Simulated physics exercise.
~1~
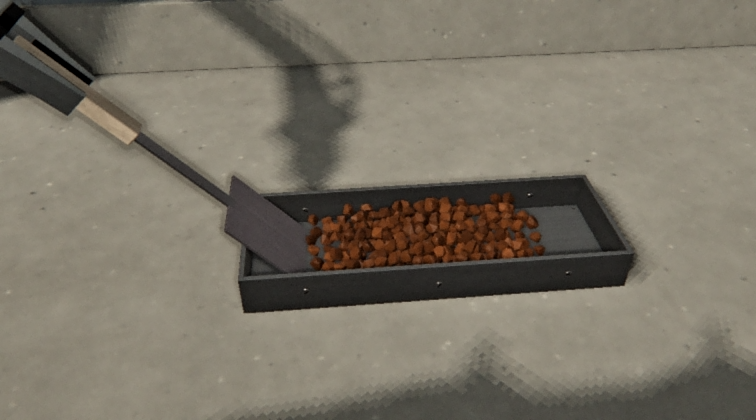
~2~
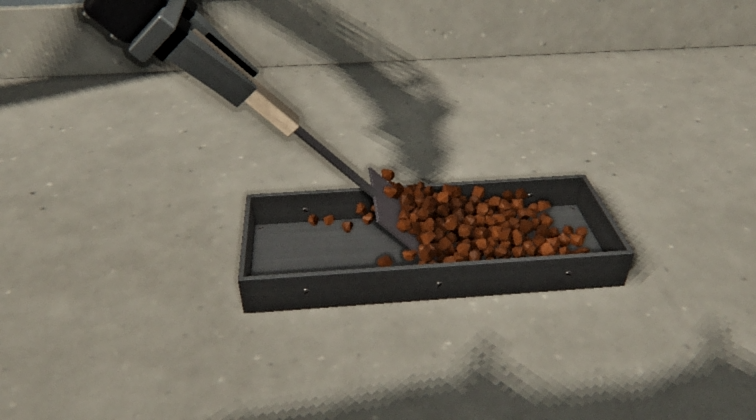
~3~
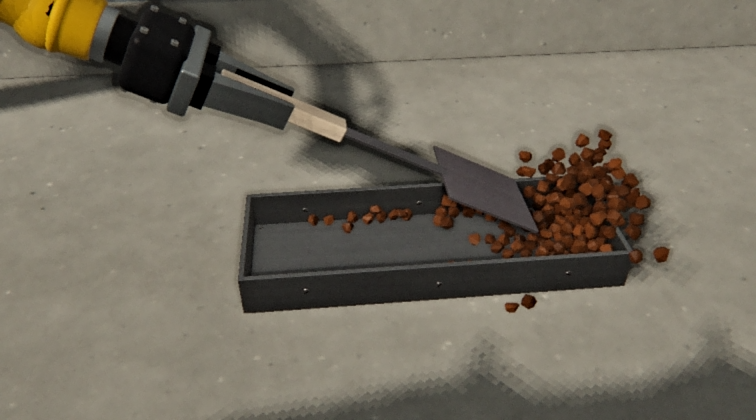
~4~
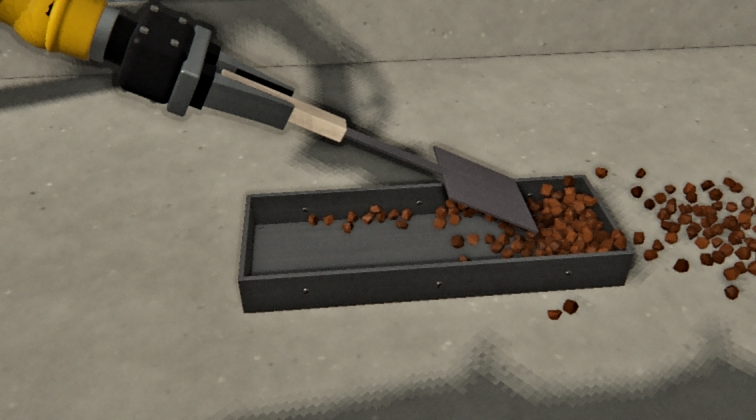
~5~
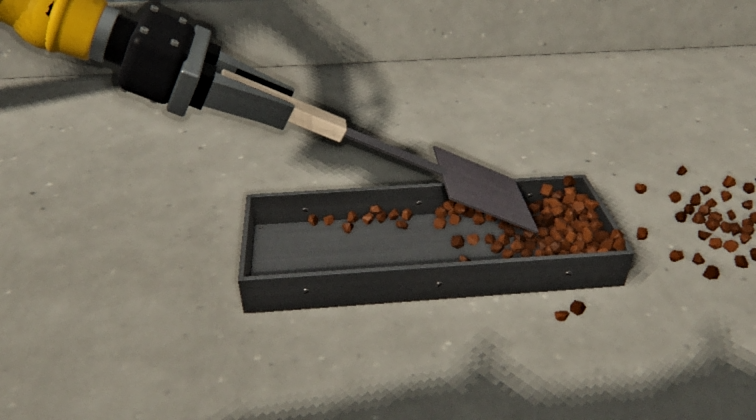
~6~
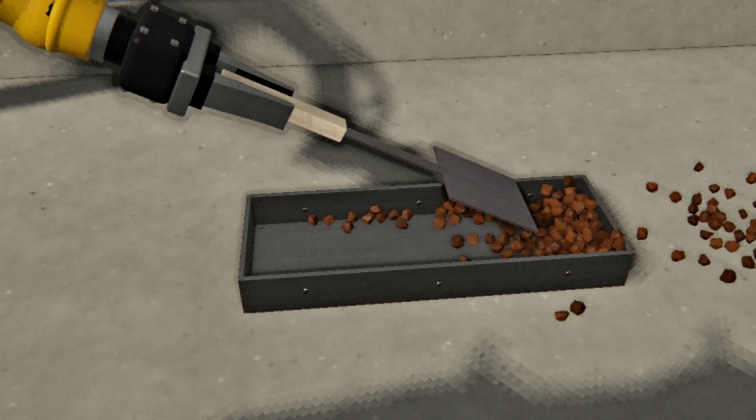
A gripper's spatula pushes brown pellets right along a trough, spilling many over the end.
